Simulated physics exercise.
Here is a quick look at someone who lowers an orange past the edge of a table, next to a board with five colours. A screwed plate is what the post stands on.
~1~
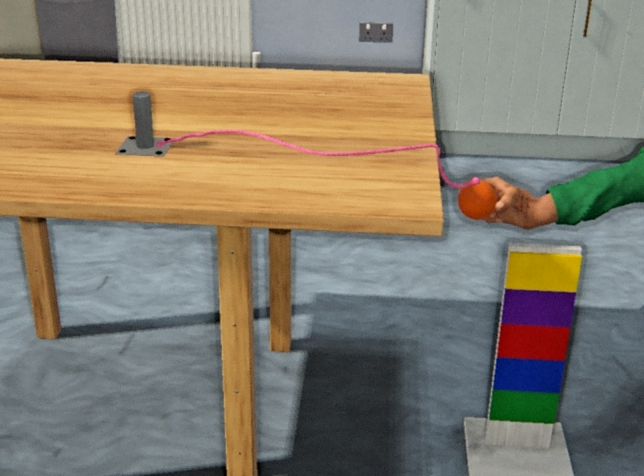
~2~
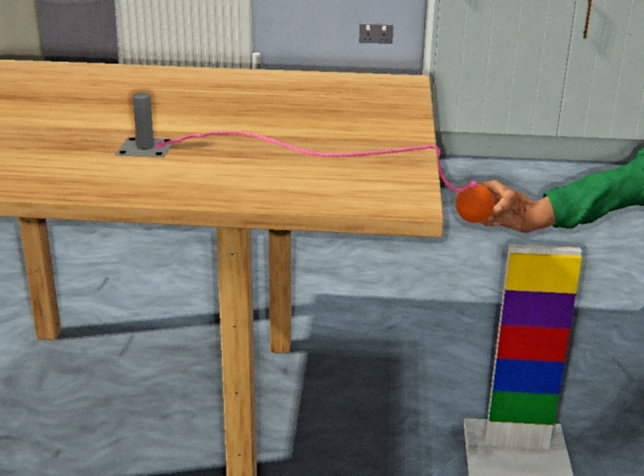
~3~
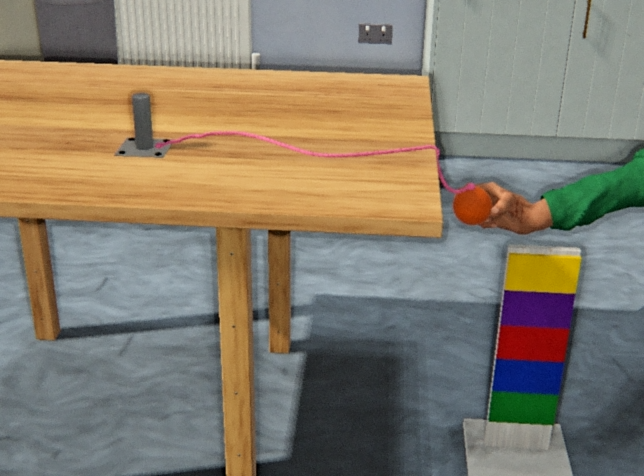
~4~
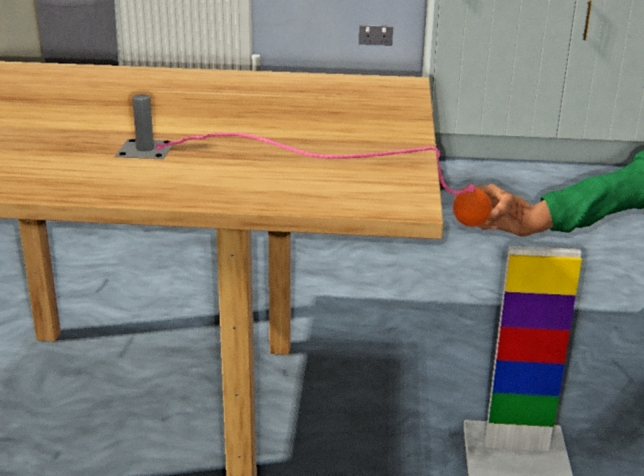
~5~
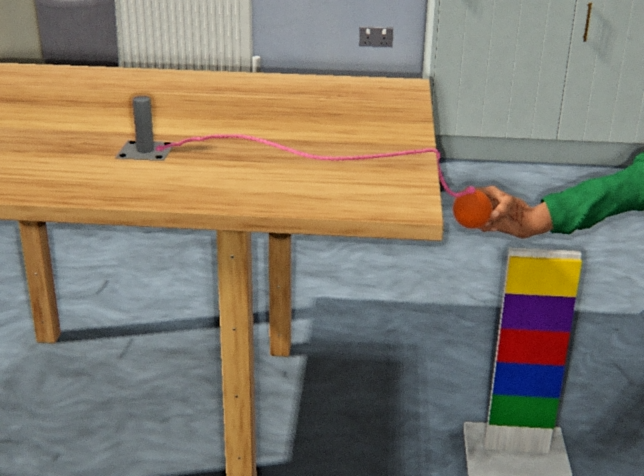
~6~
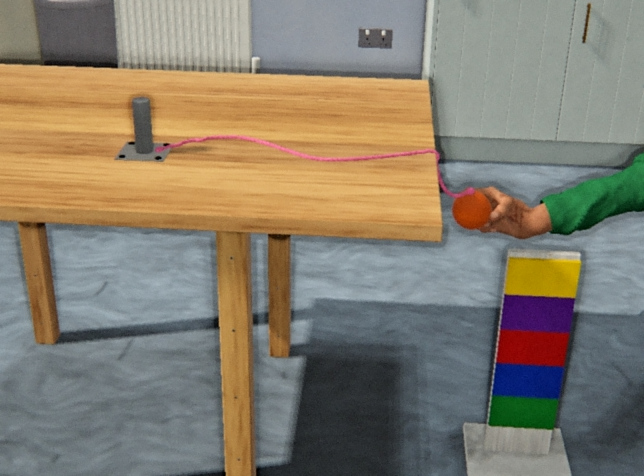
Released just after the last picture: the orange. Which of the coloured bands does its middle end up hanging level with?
It ends up level with the yellow band.
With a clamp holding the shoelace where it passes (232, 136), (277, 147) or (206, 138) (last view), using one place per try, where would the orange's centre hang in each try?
(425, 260); (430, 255); (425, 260).
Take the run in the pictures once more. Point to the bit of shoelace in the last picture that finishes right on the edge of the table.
The spot located at (399, 155) in the last picture.
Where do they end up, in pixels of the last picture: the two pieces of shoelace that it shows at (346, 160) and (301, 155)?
(381, 151) and (333, 151), roughly.
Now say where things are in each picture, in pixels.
Orange (478, 200); yellow (544, 273); purple (538, 309); red (533, 343); blue (529, 376); green (524, 408), in the first picture.
Orange (475, 204); shoelace through (183, 139) (251, 135) (302, 151) (367, 154) (436, 152), in the second picture.
Orange (472, 206), in the third picture.
Orange (473, 208); shoelace through (183, 140) (251, 137) (301, 153) (367, 156) (436, 153), in the fourth picture.
Orange (473, 209), in the fifth picture.
Orange (472, 210); shoelace through (182, 143) (250, 139) (301, 155) (367, 158) (435, 156), in the sixth picture.
Early on, orange near (410, 270); level with yellow.
Midway, orange near (439, 272); level with yellow.
Finally, orange near (426, 273); level with yellow. Its centre hangs level with the yellow band.
